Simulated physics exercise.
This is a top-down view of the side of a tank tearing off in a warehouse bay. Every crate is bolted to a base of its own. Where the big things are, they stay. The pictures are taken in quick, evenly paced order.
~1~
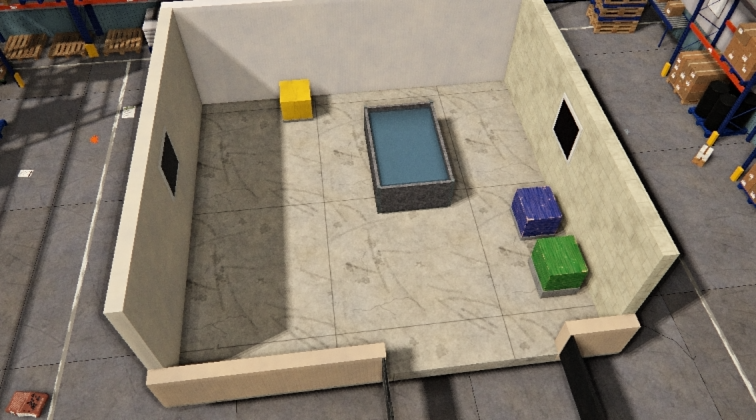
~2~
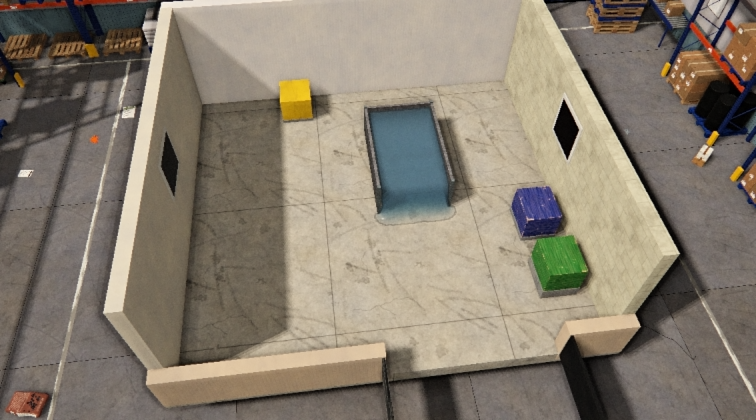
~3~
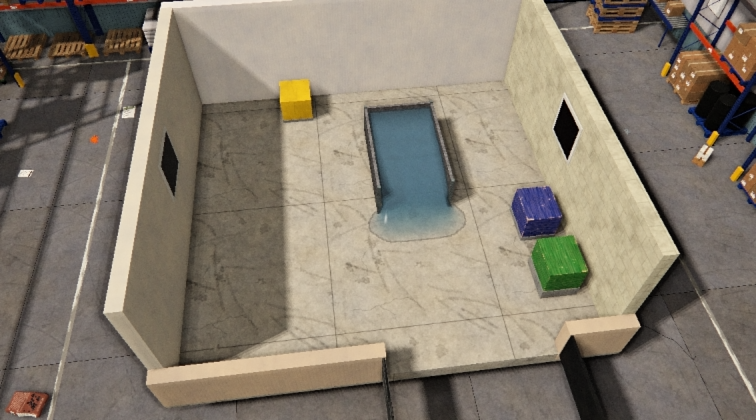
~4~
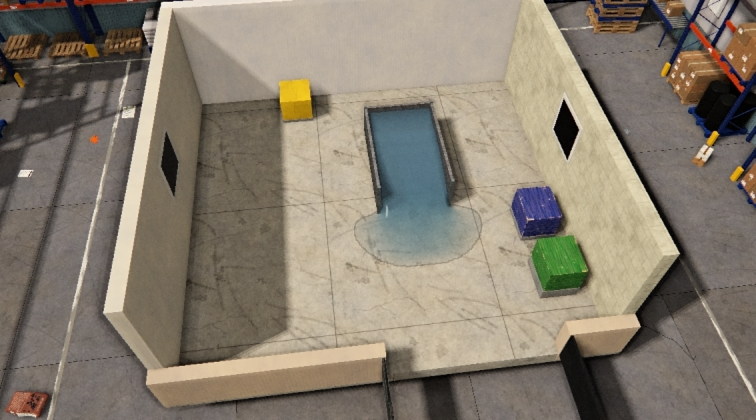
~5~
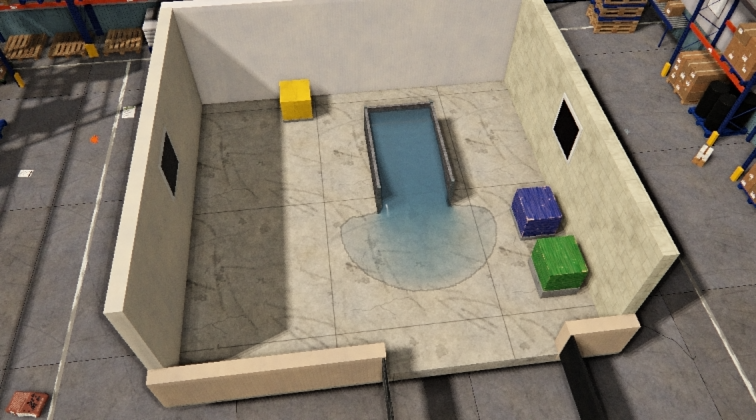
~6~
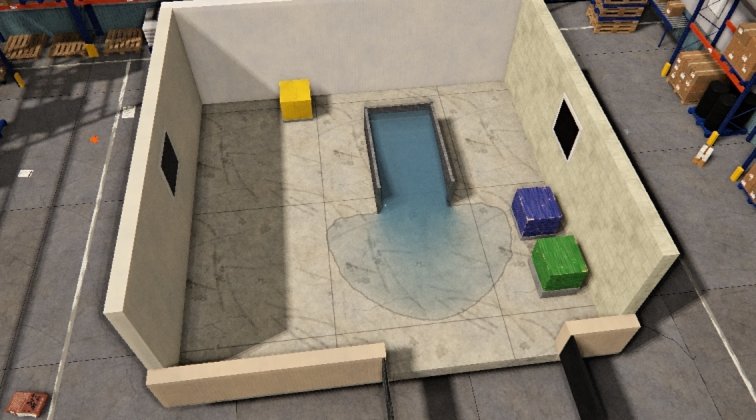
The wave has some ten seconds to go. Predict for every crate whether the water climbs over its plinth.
In order: Looks like the yellow crate is out of reach of the water; looks like the blue crate is out of reach of the water; looks like the green crate is out of reach of the water.
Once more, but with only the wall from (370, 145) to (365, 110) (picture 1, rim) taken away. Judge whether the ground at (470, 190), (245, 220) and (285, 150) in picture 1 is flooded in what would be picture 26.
Point one: Not reached. Point two: Reached. Point three: Reached.
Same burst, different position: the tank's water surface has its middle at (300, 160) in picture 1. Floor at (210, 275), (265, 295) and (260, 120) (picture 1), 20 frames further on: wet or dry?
In turn: Awash, under water, dry.
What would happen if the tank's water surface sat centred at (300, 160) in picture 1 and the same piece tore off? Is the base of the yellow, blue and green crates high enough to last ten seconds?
Here the yellow crate gets swamped, the blue crate avoids the flood, and likewise the green crate avoids the flood.
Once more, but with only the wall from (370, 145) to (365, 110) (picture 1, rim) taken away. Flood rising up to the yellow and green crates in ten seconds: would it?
Yellow: Overtopped; green: Not reached.
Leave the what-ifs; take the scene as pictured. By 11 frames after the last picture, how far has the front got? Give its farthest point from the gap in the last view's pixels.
Somewhere near (233, 379).
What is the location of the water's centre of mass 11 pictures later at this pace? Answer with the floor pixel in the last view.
Roughly (414, 234).
A moment on, water covers 25 % of the floor; the yellow crate not reached, the blue crate water round its plinth, the green crate water round its plinth.
Next, water covers 30 % of the floor; the yellow crate not reached, the blue crate water round its plinth, the green crate water round its plinth.
Then, water covers 40 % of the floor; the yellow crate not reached, the blue crate water round its plinth, the green crate water round its plinth.
Later, water covers 55 % of the floor; the yellow crate not reached, the blue crate water round its plinth, the green crate water round its plinth.
In the end, water covers 70 % of the floor; the yellow crate stayed above the water, the blue crate stayed above the water, the green crate stayed above the water.
